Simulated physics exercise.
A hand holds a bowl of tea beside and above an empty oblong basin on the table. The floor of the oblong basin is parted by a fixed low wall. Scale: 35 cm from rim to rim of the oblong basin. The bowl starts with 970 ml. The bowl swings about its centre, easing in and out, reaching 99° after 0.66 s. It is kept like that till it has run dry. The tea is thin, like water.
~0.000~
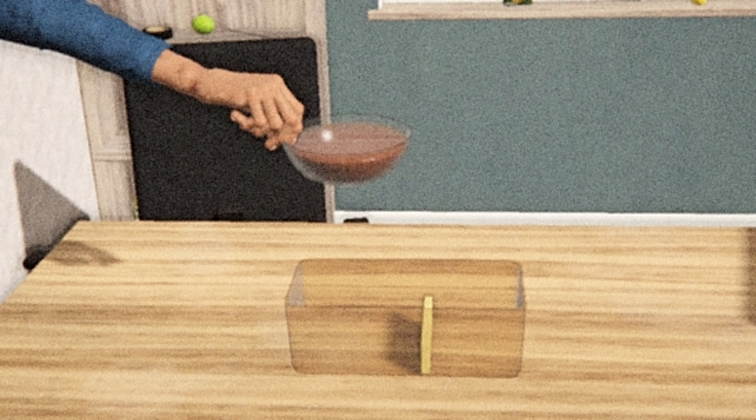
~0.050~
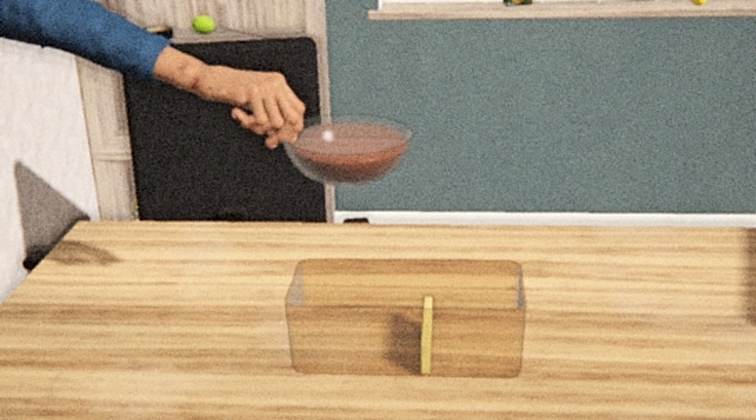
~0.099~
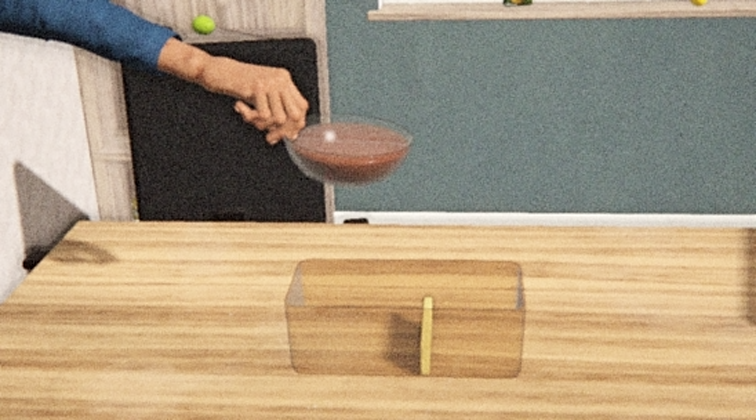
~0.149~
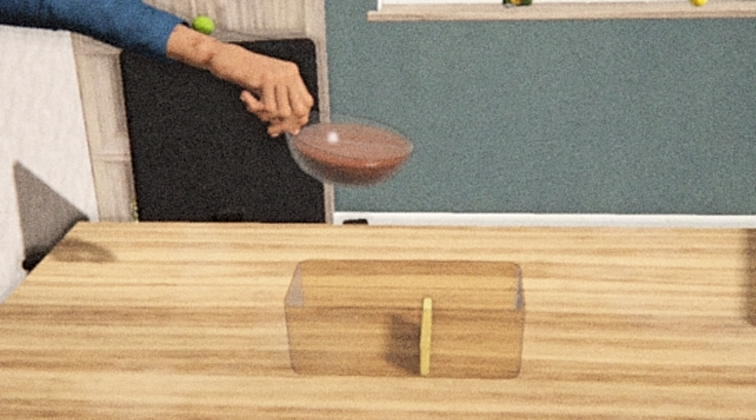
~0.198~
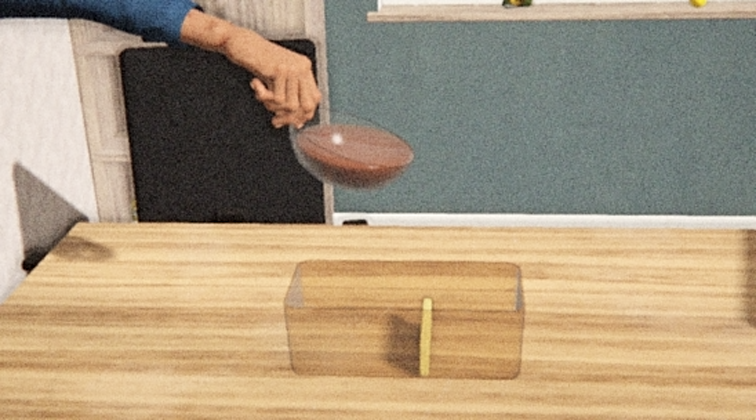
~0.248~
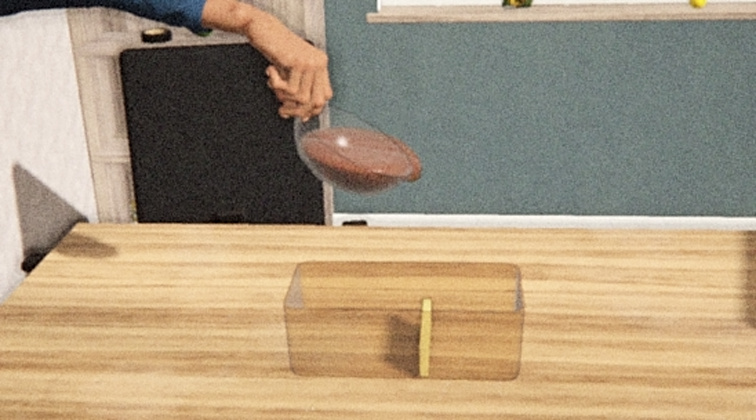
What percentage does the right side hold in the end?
Roughly 65 per cent is past the wall.
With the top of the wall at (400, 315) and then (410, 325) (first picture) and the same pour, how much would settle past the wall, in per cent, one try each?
First 80, then 70 per cent.
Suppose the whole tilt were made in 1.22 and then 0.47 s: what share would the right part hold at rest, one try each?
In turn about 85 and 65 per cent.
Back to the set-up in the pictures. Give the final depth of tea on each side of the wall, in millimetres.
Left about 10 mm, right about 32 mm.
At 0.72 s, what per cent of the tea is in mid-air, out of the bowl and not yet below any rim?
Some 22 per cent.
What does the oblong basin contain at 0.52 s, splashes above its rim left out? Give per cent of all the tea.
Near 34 in a hundred.
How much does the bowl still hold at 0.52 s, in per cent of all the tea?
About 6 per cent.
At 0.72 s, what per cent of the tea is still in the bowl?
Near 0 in a hundred.
After 0.52 s the tilt is 89° and 6 per cent is still to pour, 0 is left of the wall and 34 right of it.
After 0.72 s the tilt is 99° and 0 per cent is still to pour, 14 is left of the wall and 61 right of it.
After 0.93 s the tilt is 99° and 0 per cent is still to pour, 21 is left of the wall and 71 right of it.
After 1.16 s the tilt is 99° and 0 per cent is still to pour, 27 is left of the wall and 66 right of it.
In the end 28 per cent lies left of the wall, 65 right of it and 7 outside.
